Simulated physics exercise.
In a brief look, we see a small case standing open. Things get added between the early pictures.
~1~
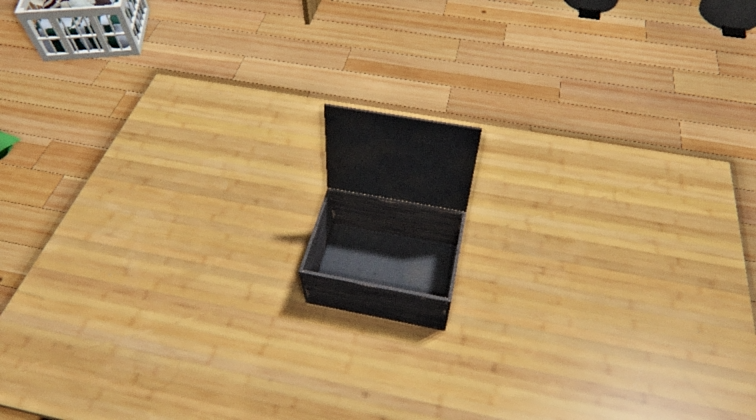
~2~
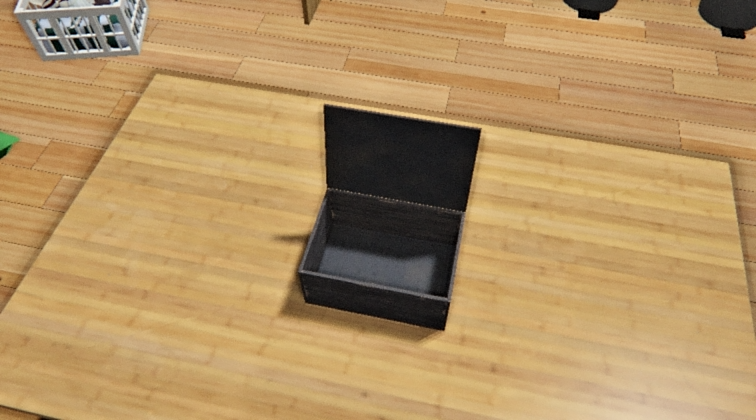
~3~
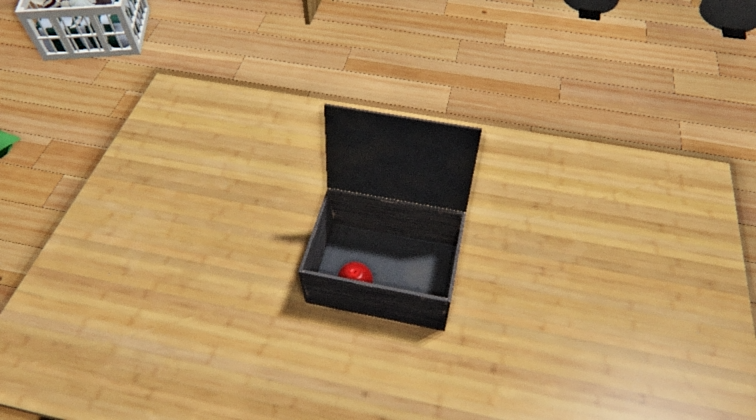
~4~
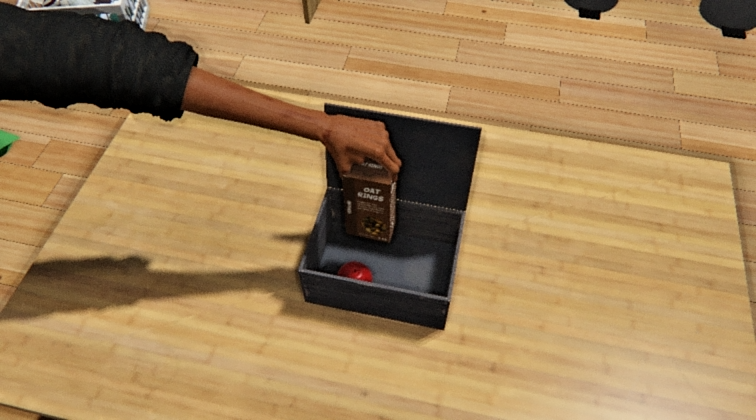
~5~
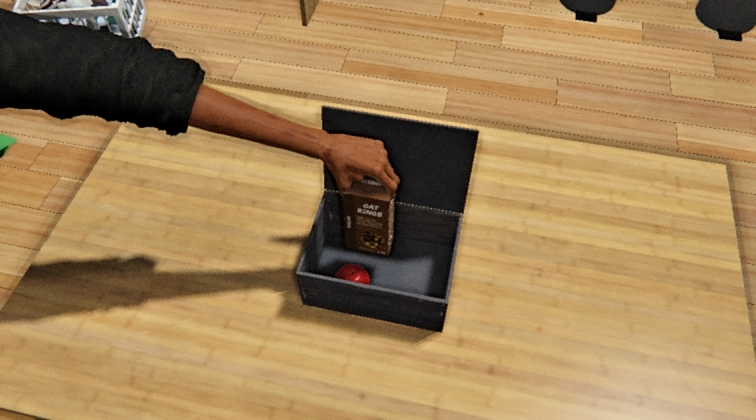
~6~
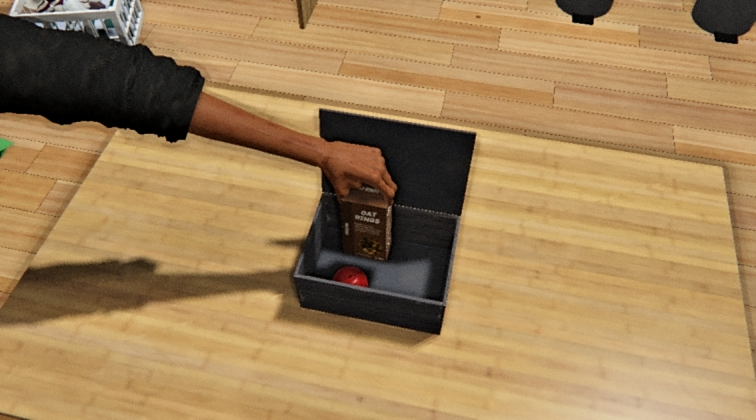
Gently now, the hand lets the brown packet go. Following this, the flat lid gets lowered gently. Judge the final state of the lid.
The lid is not fully down.
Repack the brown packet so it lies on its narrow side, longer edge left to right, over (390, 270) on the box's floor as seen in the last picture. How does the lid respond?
Result: Lid shut.
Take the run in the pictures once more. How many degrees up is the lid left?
It stays some 45° above the rim.
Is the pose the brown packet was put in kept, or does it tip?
After all that, it keeps its set angle.
Then, 0.20 s after the last picture, brown packet slid about its own width near (368, 243).
Then, 1.20 s after the last picture, lid 81° above the rim; brown packet slid about its own width near (368, 244).
Then, 1.60 s after the last picture, lid 55° above the rim; brown packet slid about its own width near (368, 244).
At rest, lid 47° above the rim; moved from the start, brown packet; red apple in place. Seen from the same camera at the end, brown packet near (368, 244).
